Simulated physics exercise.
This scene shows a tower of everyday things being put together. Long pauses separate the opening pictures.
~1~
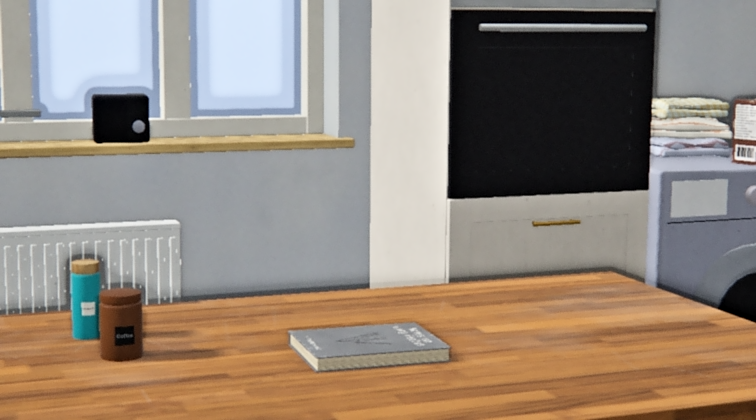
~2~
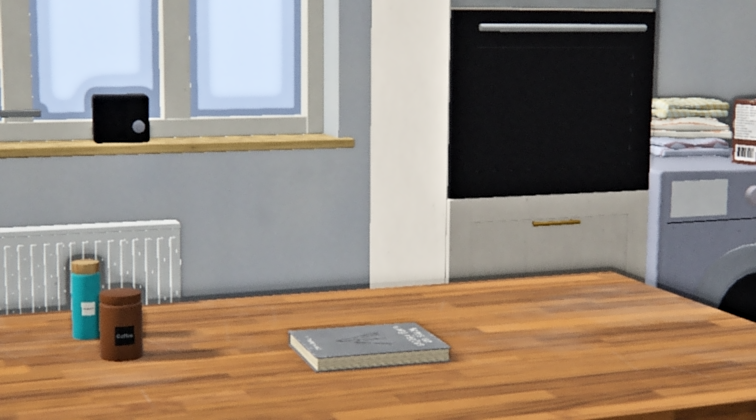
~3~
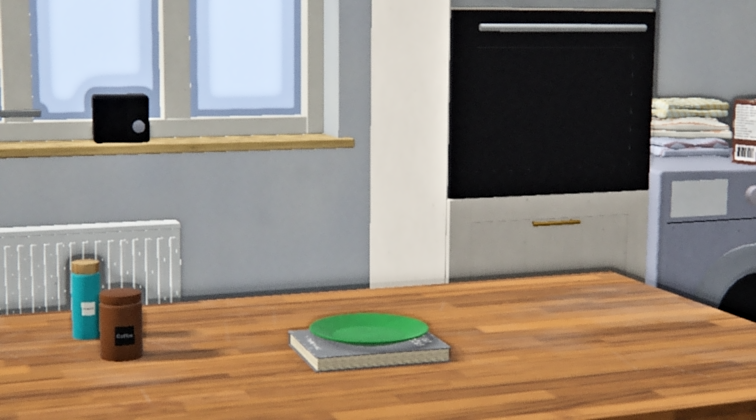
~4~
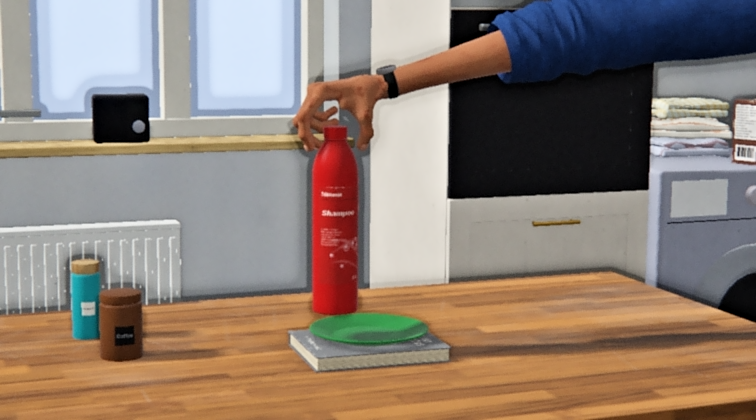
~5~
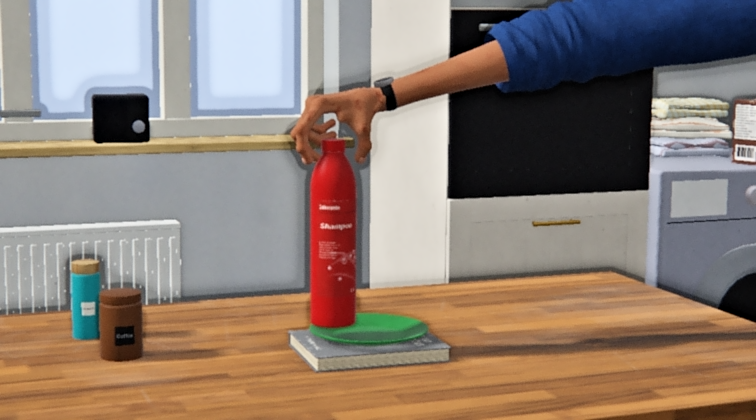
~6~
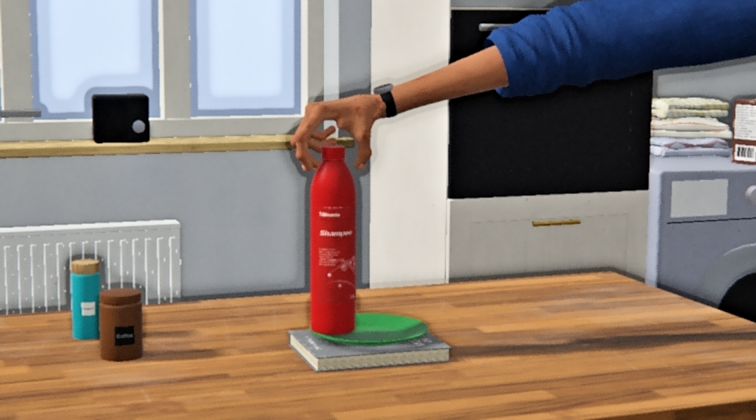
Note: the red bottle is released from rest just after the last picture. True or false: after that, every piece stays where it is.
True.
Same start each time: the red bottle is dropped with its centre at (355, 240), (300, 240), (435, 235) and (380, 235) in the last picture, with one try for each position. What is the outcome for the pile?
In the first case the pile remains standing, in the second it topples, in the third it topples and in the fourth it remains standing.
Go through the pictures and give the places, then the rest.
In the first frame, the last thing is not in view yet; grey book (368, 346).
In the second frame, the last thing is not in view yet; brown jar (121, 325).
In the third frame, the last thing is not in view yet; grey book (368, 346).
In the fourth frame, still above its spot; red bottle (335, 220); brown jar (121, 325).
In the fifth frame, still above its spot; red bottle (333, 232); grey book (368, 346).
In the sixth frame, in place under the hand; red bottle (333, 239); brown jar (121, 325).
Then, 1.00 s after the last picture, things are still on the move.
Then, 2.10 s after the last picture, nothing has stirred.
At rest, all 5 in place. Seen from the same camera at the end, red bottle near (333, 239). The pile stays up.
